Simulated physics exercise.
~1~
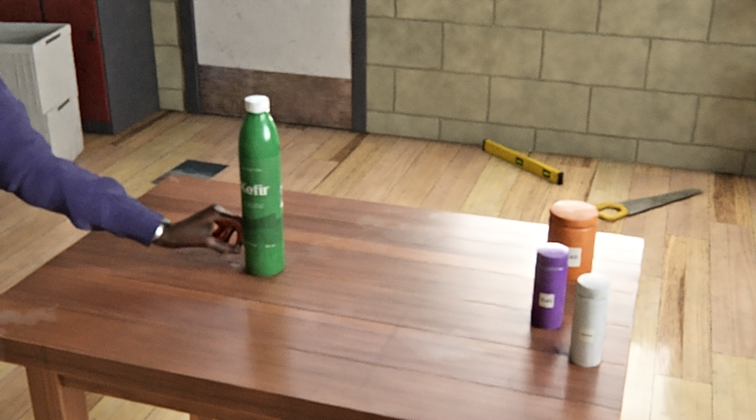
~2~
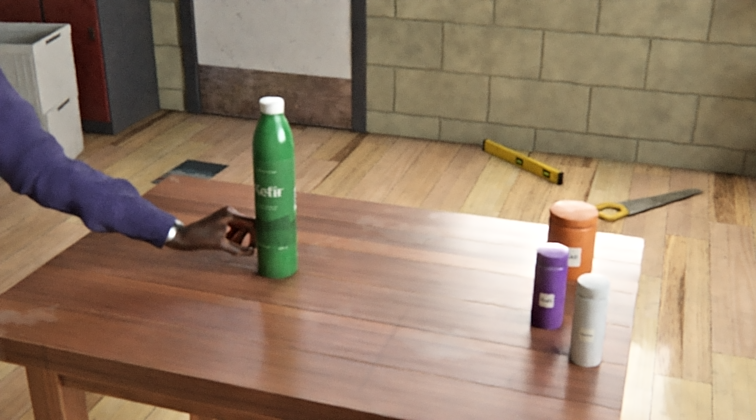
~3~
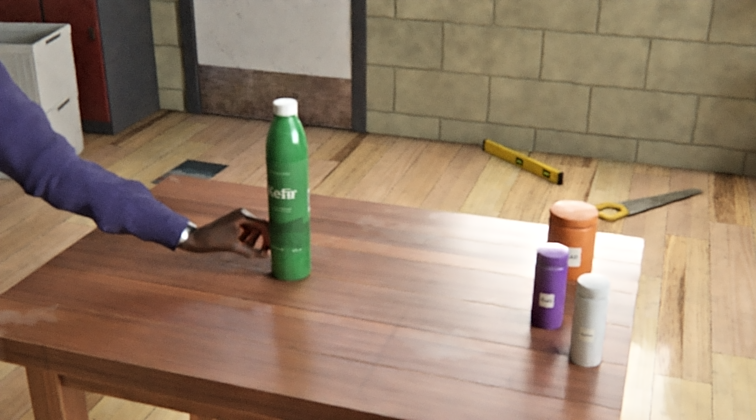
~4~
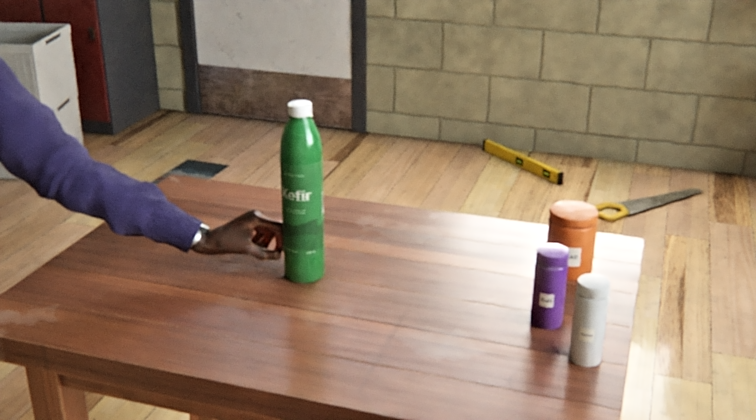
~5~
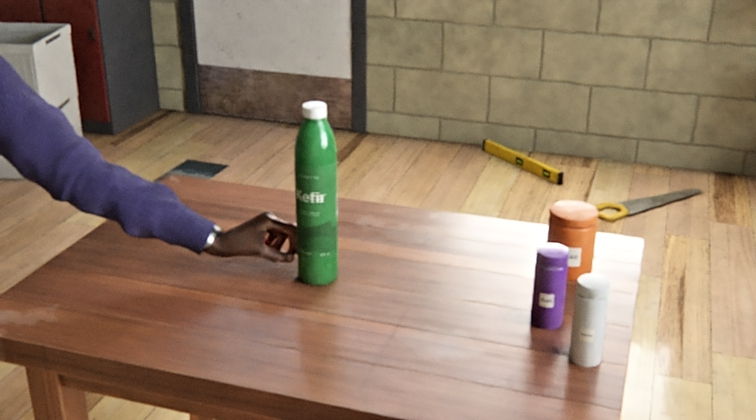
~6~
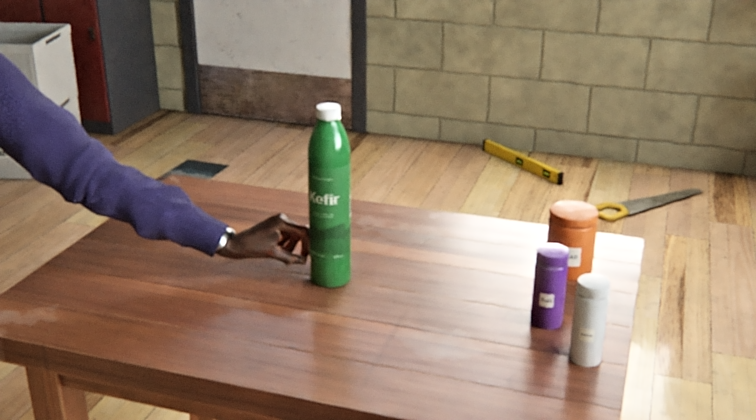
A tall green kefir bottle with a white cap stands on a brown wooden table, seen from slightly above in a room with a plank floor and block wall. A hand in a purple-blue sleeve reaches in from the left, its fingers at the bottle's lower side. To the right stand an orange jar, a purple shaker and a white shaker, with a yellow level and a saw on the floor behind. The hand slowly pushes the bottle rightward in small, steady steps. The bottle ends upright, somewhat right of its starting place and short of the three unmoved containers, the hand still beside it.
